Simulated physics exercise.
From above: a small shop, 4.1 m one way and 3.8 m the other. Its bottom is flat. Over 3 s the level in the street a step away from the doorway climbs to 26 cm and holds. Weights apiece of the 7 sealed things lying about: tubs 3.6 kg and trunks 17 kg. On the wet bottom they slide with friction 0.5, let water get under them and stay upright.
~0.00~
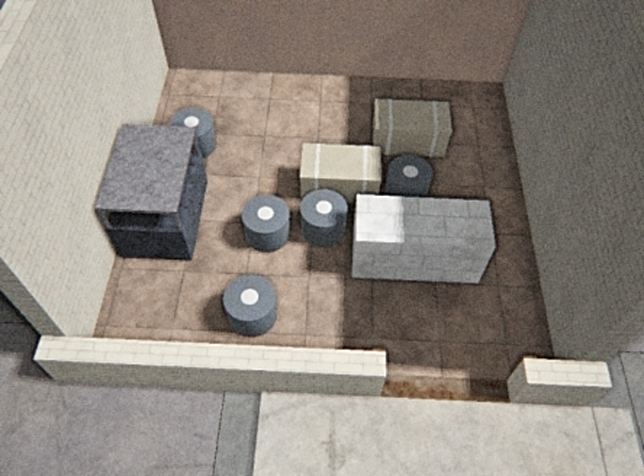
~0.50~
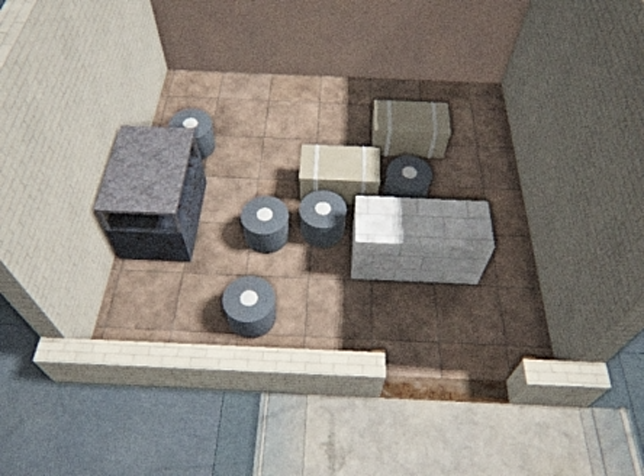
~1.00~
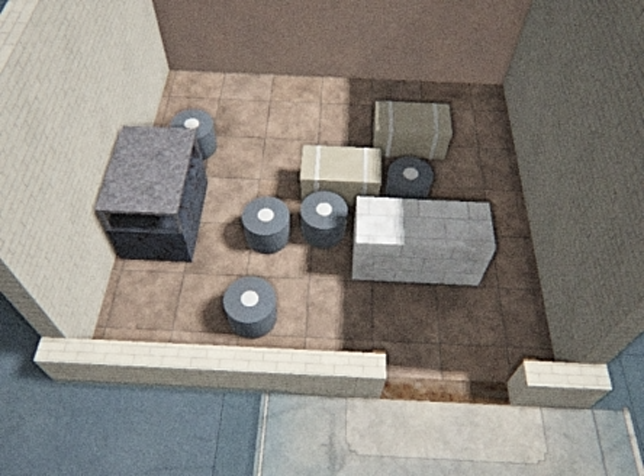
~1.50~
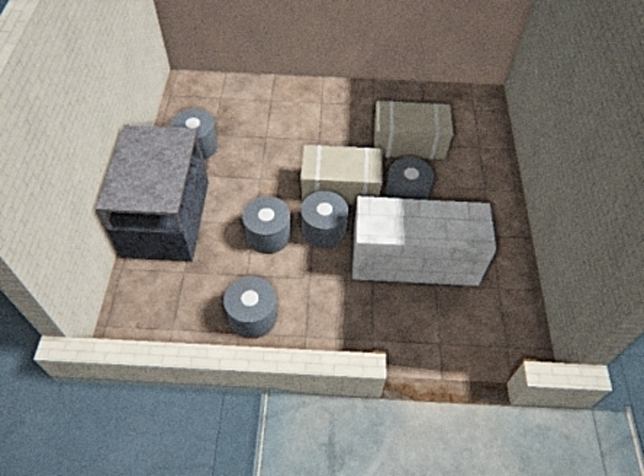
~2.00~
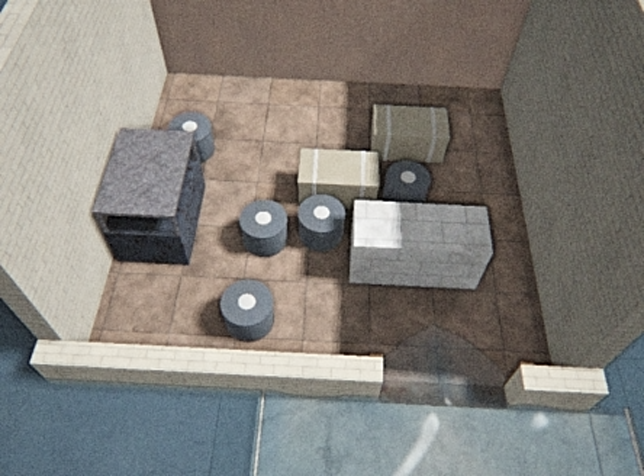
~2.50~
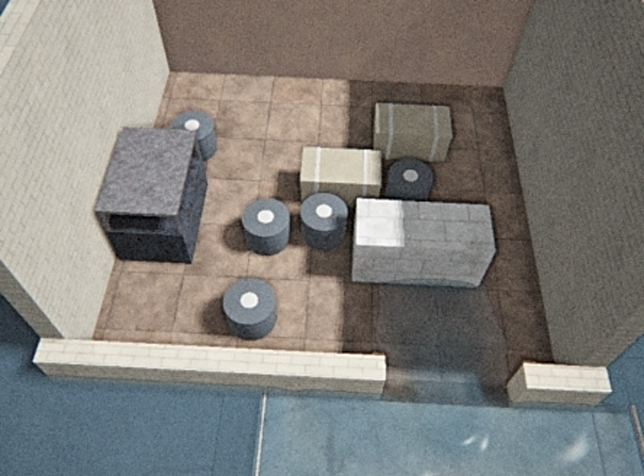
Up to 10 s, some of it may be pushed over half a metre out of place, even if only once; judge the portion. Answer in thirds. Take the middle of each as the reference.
One to two thirds.
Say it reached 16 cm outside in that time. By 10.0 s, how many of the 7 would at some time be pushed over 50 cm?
2.
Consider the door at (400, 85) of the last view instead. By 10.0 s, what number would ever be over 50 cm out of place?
You'd get 7 in that case.
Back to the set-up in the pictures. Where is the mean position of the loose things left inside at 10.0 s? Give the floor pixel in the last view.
Somewhere near (289, 175).
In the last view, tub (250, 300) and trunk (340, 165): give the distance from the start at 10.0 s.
Respectively 140 and 20 centimetres.
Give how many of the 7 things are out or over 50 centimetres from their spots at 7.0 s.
3.
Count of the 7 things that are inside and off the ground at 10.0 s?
I get 6.
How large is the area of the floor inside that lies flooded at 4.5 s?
Near 7.0 m2 in all.
After 3.5 s 0 of 7 are over 50 cm from their spots; 0 afloat.
After 4.5 s 1 of 7 are over 50 cm from their spots; 0 afloat.
After 7.0 s 3 of 7 are over 50 cm from their spots; 2 afloat.
After 10.0 s 3 of 7 are over 50 cm from their spots, and 3 have been at some point; 6 afloat.
